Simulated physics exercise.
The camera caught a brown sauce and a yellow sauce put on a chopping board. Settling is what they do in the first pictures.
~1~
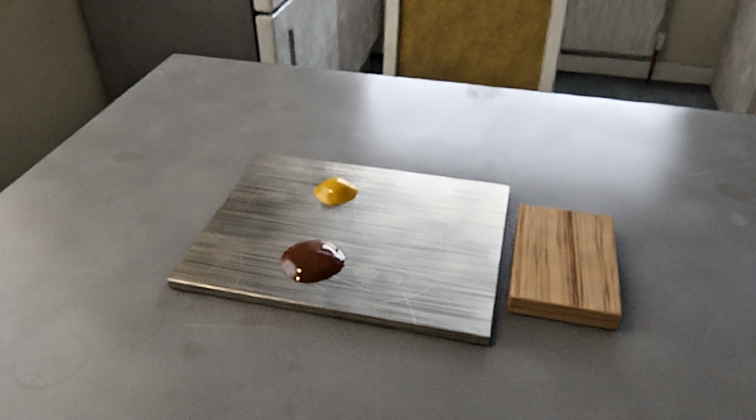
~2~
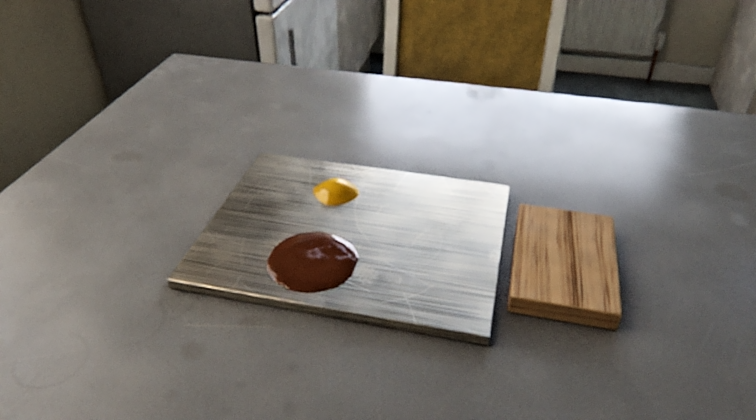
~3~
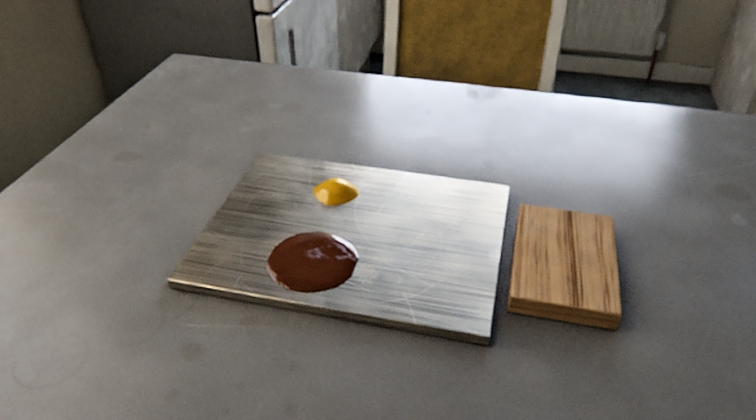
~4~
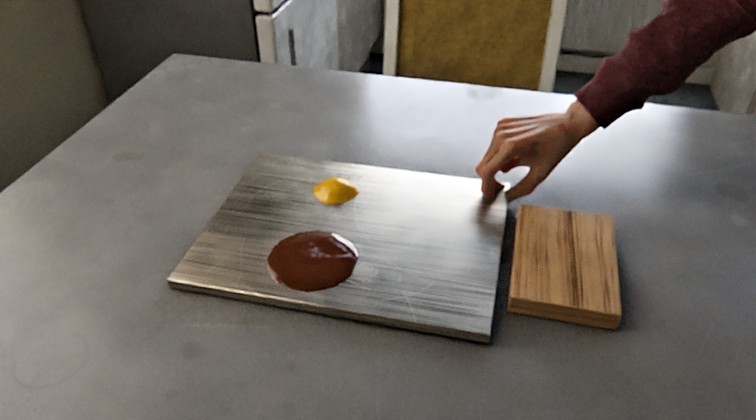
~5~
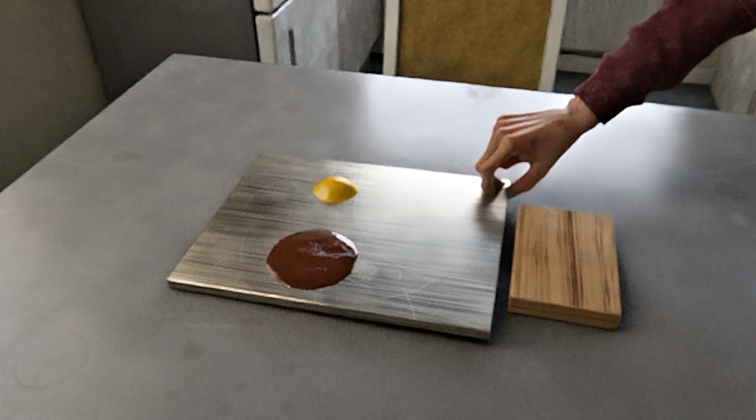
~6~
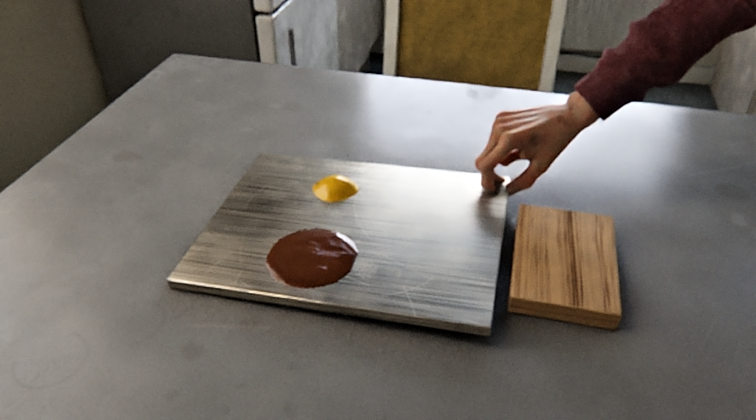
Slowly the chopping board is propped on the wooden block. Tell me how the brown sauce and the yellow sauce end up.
The brown sauce? It stays put. The yellow sauce stays put.
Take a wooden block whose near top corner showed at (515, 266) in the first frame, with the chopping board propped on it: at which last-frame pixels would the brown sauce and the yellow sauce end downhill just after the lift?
The first one stops at (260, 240), and after it the second at (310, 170).
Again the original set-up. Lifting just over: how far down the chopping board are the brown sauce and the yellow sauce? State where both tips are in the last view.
Taking them in order, that's (271, 248) and (316, 183).
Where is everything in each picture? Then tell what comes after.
In the first frame, the chopping board lies flat; brown sauce (312, 257) a low mound; yellow sauce (335, 187) a mound; wooden block (563, 314).
The second frame shows they settle; brown sauce (313, 259) spread thin; yellow sauce (335, 187) a mound.
The third frame shows at rest; brown sauce (313, 259) spread thin; yellow sauce (335, 187) a mound.
The fourth frame shows a hand takes the end; brown sauce (313, 258) spread thin; yellow sauce (335, 186) a mound.
In the fifth frame, the end is rising; brown sauce (312, 256) spread thin; yellow sauce (335, 185) a mound.
The sixth frame shows the chopping board slopes by about 2°; brown sauce (312, 255) spread thin; yellow sauce (335, 183) a mound; wooden block (563, 314).
Shortly, slope about 4°; the brown sauce has not moved; the yellow sauce has not moved.
Then, the brown sauce has not moved; the yellow sauce has not moved.
At the finish, slope about 4°; the brown sauce has not moved; the yellow sauce has not moved.
